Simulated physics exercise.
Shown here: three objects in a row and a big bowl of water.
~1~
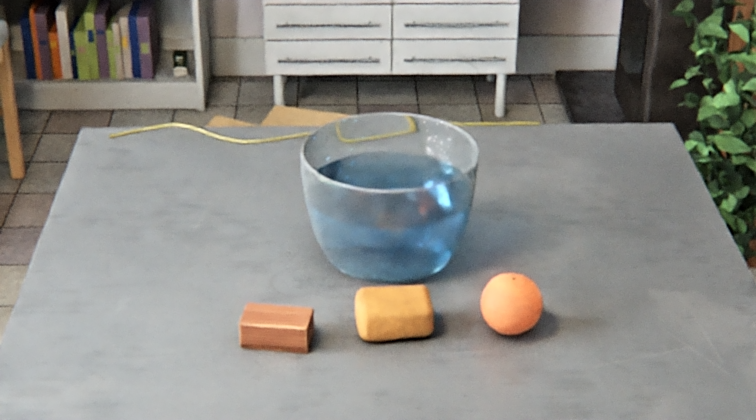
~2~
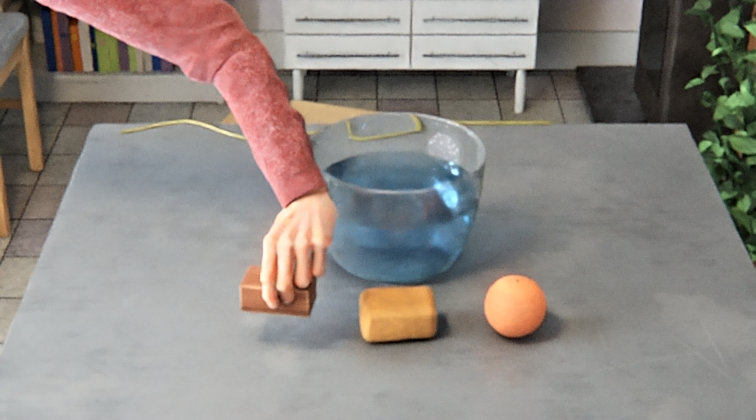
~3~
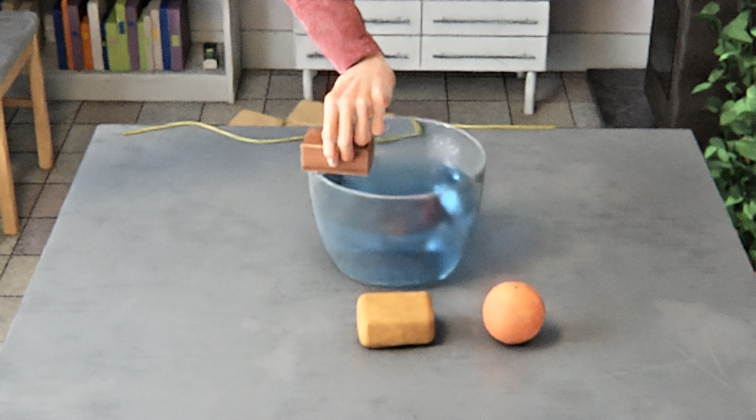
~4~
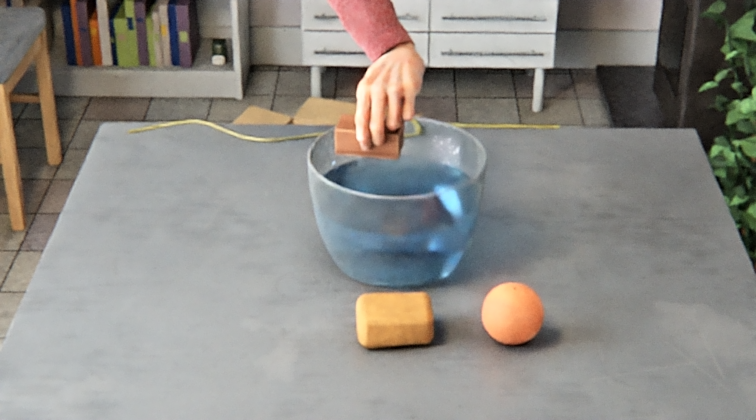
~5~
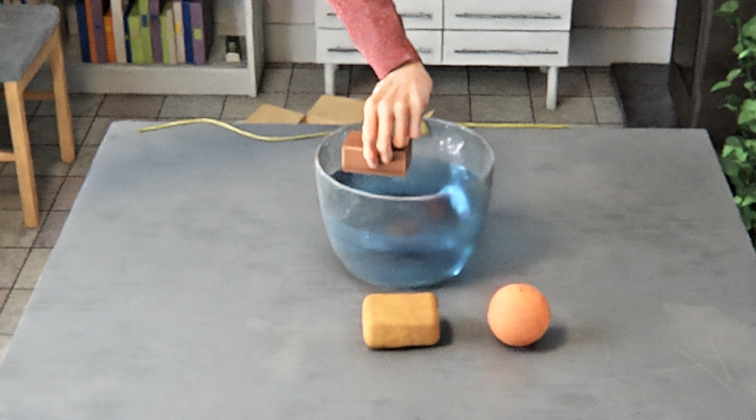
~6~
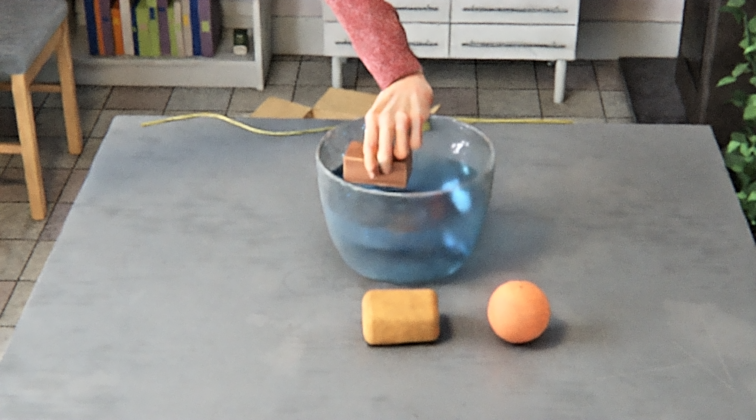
A hand picked up the reddish-brown block from the left of a row, beside a bread roll and an orange, carried it over a big glass bowl of water and lowered it close to the surface.
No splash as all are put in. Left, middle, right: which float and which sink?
Well, from the left it remains up, then remains up, then remains up.
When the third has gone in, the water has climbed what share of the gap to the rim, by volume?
I'd put it near 16 per cent.
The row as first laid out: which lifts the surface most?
That is the rightmost piece.
Next, the wooden block rides on the surface.
After that, the bread roll rides on the surface.
Finally, the orange rides on the surface; afloat, wooden block, bread roll and orange.
